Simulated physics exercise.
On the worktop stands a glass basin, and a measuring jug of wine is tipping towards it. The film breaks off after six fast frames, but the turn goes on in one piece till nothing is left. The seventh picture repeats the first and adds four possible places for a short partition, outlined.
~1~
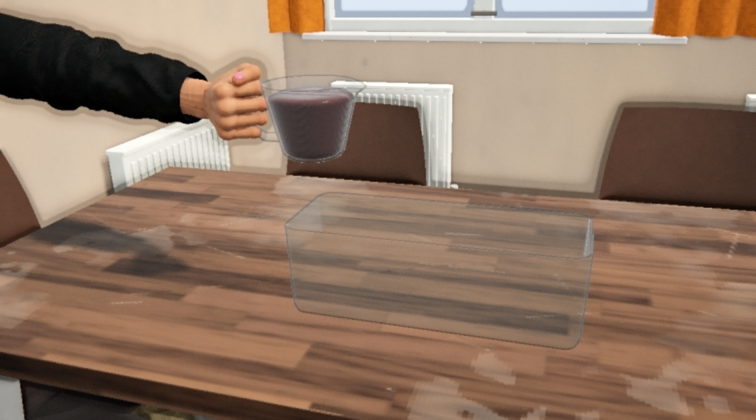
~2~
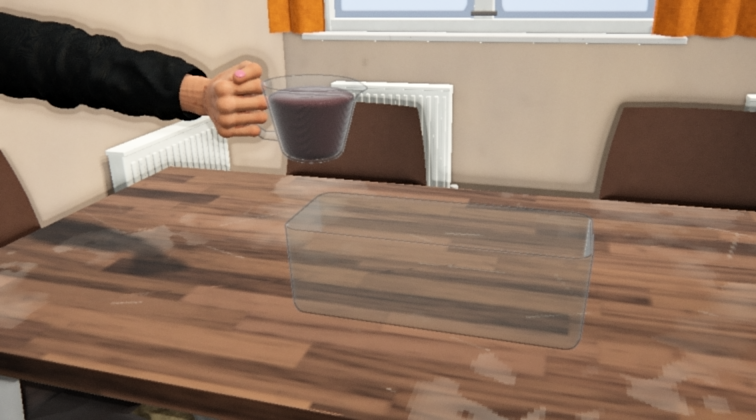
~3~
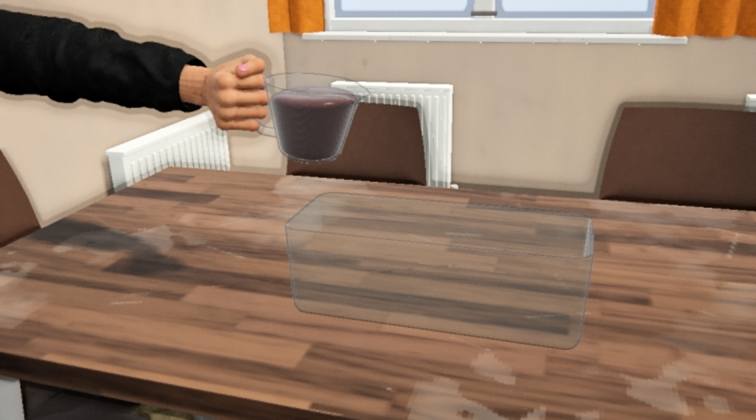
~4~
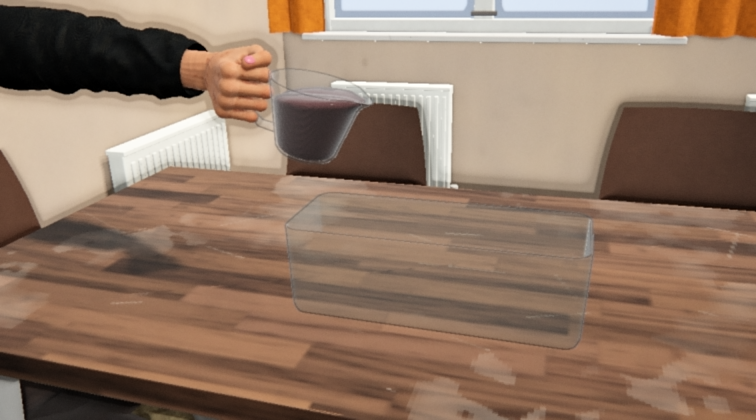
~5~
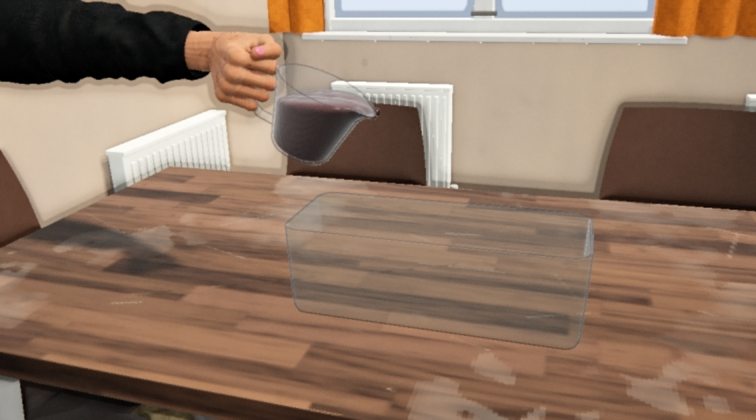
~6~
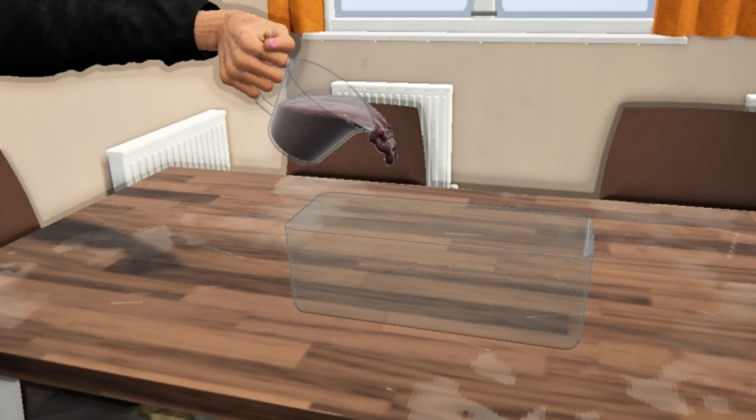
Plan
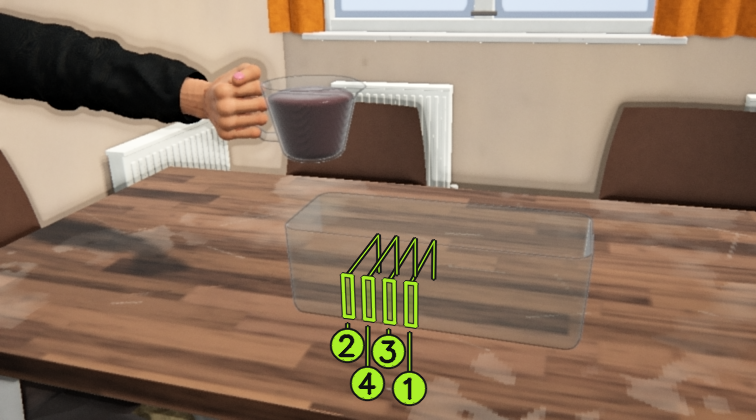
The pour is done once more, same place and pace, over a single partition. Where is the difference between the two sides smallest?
I would pick position 3.
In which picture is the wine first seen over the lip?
Picture 5.
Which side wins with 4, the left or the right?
The right one.
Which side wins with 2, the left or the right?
The right side.
On the marked copy, 1 at (409, 332); 2 at (347, 323); 3 at (388, 329); 4 at (367, 326).
Choosing 1, about 83 % ends left of the wall and 16 % right of it.
Choosing 2, about 3 % ends left of the wall and 96 % right of it.
Choosing 3, about 43 % ends left of the wall and 57 % right of it.
Choosing 4, about 14 % ends left of the wall and 85 % right of it.
